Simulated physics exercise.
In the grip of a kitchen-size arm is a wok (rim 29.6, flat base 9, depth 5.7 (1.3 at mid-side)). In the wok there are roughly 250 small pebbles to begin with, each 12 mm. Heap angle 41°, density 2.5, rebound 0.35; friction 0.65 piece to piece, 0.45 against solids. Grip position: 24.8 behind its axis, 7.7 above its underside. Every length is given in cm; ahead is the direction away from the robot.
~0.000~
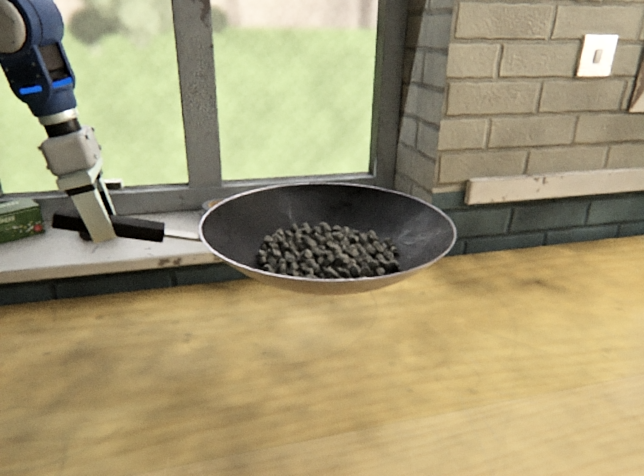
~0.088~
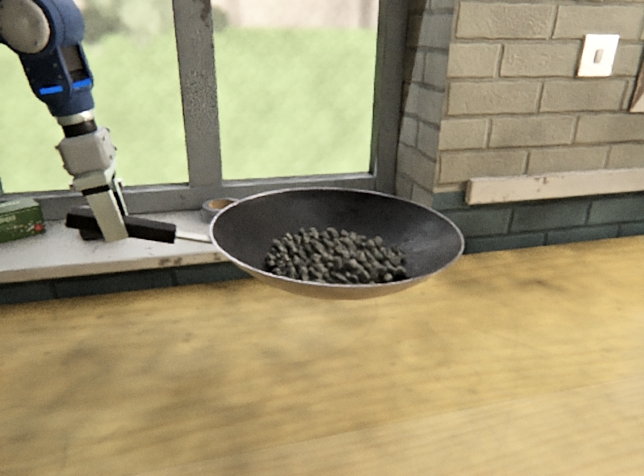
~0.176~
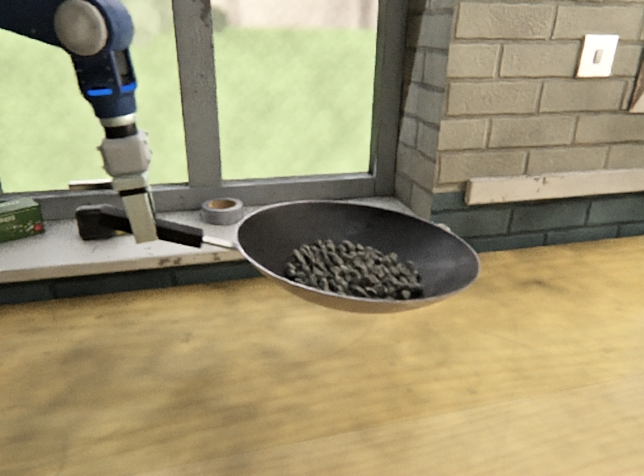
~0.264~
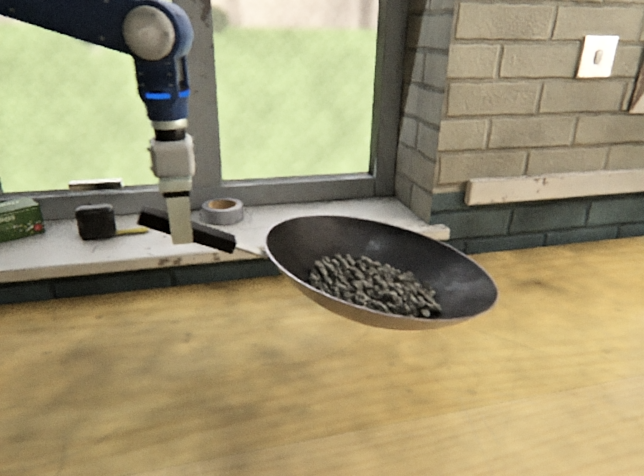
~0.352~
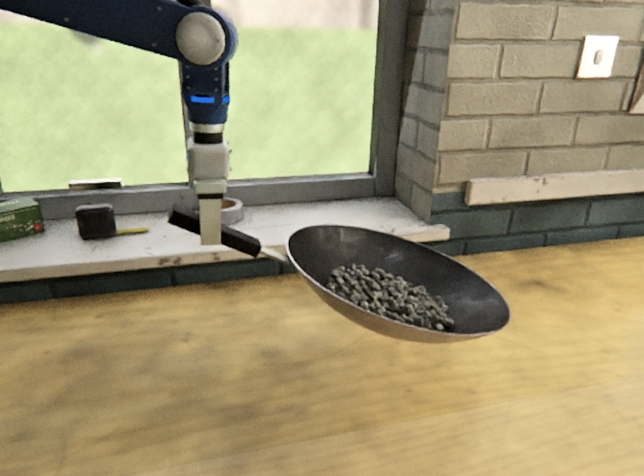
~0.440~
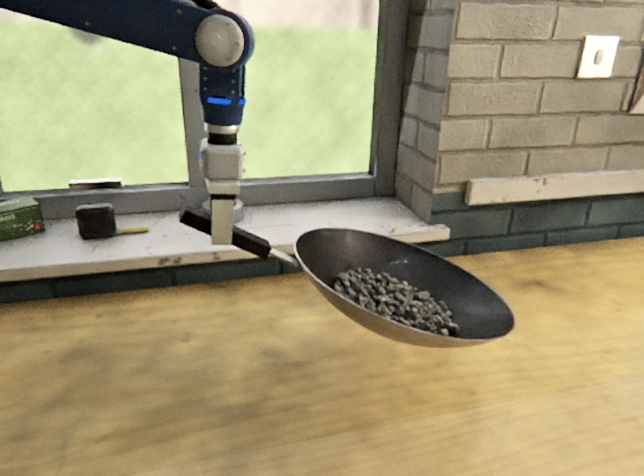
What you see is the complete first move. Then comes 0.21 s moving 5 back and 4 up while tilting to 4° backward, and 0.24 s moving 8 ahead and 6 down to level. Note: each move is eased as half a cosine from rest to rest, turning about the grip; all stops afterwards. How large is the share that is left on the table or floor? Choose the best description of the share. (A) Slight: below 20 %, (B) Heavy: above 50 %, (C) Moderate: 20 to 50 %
Option A: Slight: Below 20 %.
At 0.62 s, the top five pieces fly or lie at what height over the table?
28 cm or so.
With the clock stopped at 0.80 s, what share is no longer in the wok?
Near 0 per cent so far.
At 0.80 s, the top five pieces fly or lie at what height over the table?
About 25 cm.
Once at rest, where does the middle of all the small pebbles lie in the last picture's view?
Near pixel (406, 269).
By 0.62 s, tilted 3° backward, highest piece 28 above the table; 248 in the wok.
By 0.80 s, tilted 1° backward, highest piece 25 above the table; 248 in the wok.
By 1.09 s, level, highest piece 22 above the table; 248 in the wok.
By 2.14 s, level, highest piece 22 above the table; 248 in the wok.
Final count, 248 in the wok. That is 0 % on the table or floor.
